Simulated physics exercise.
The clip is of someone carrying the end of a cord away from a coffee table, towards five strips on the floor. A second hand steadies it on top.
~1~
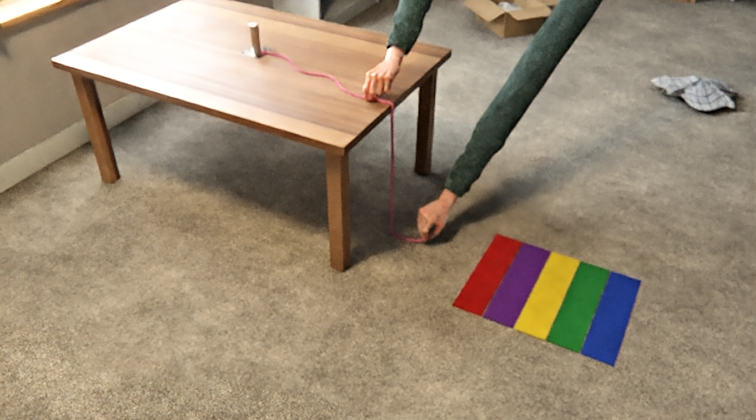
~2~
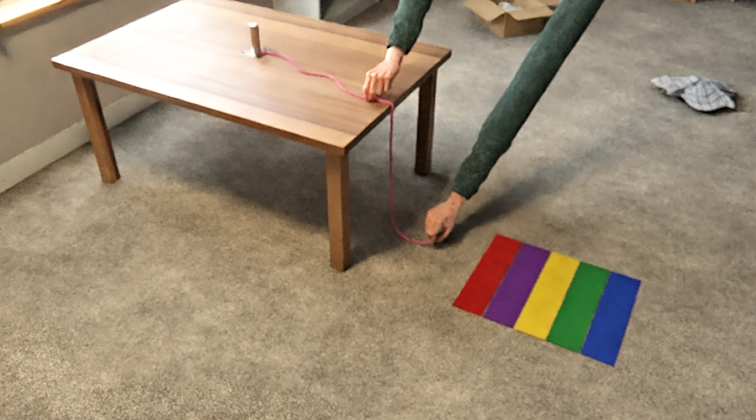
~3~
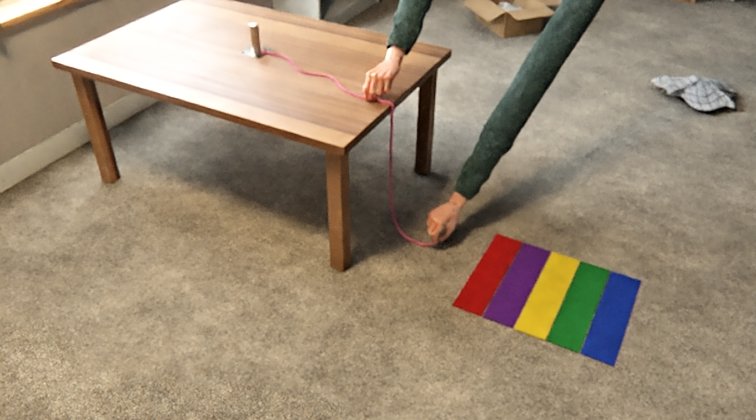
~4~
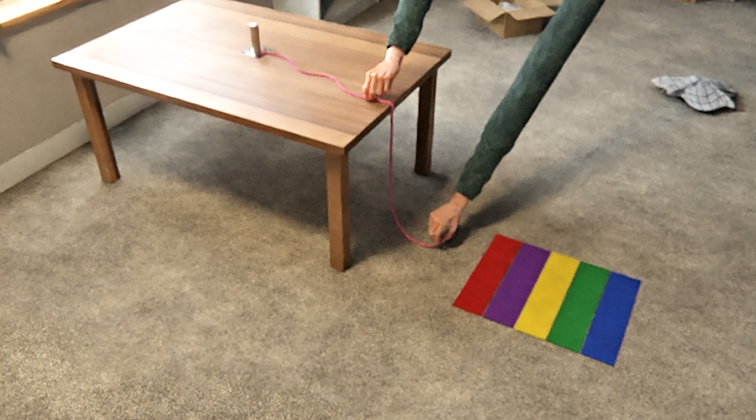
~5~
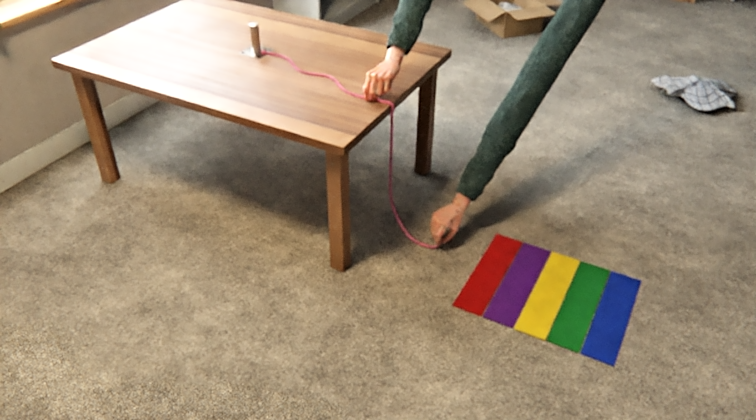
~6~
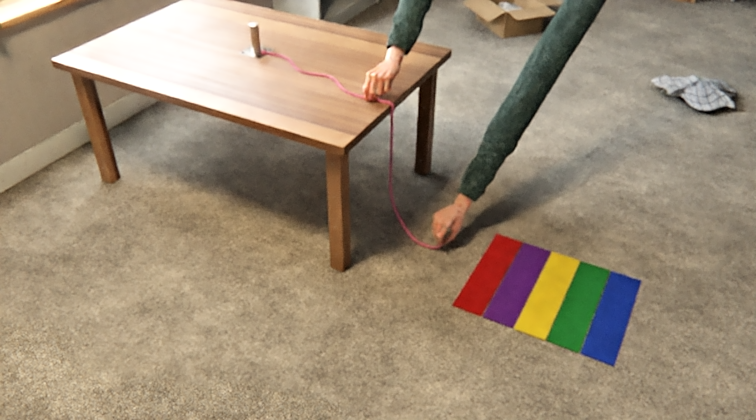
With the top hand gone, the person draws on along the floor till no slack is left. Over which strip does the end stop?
It halts on the purple strip.
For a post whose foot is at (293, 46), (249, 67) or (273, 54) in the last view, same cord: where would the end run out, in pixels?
In that order: (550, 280), (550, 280) and (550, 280).
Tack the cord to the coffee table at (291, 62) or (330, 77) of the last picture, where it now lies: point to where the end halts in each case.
Try by try, around (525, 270) and (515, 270).
Soon after, end near (471, 252); short of the strips.
Then, end near (505, 264); over red.
At full stretch, end near (525, 271); over purple. Over purple.
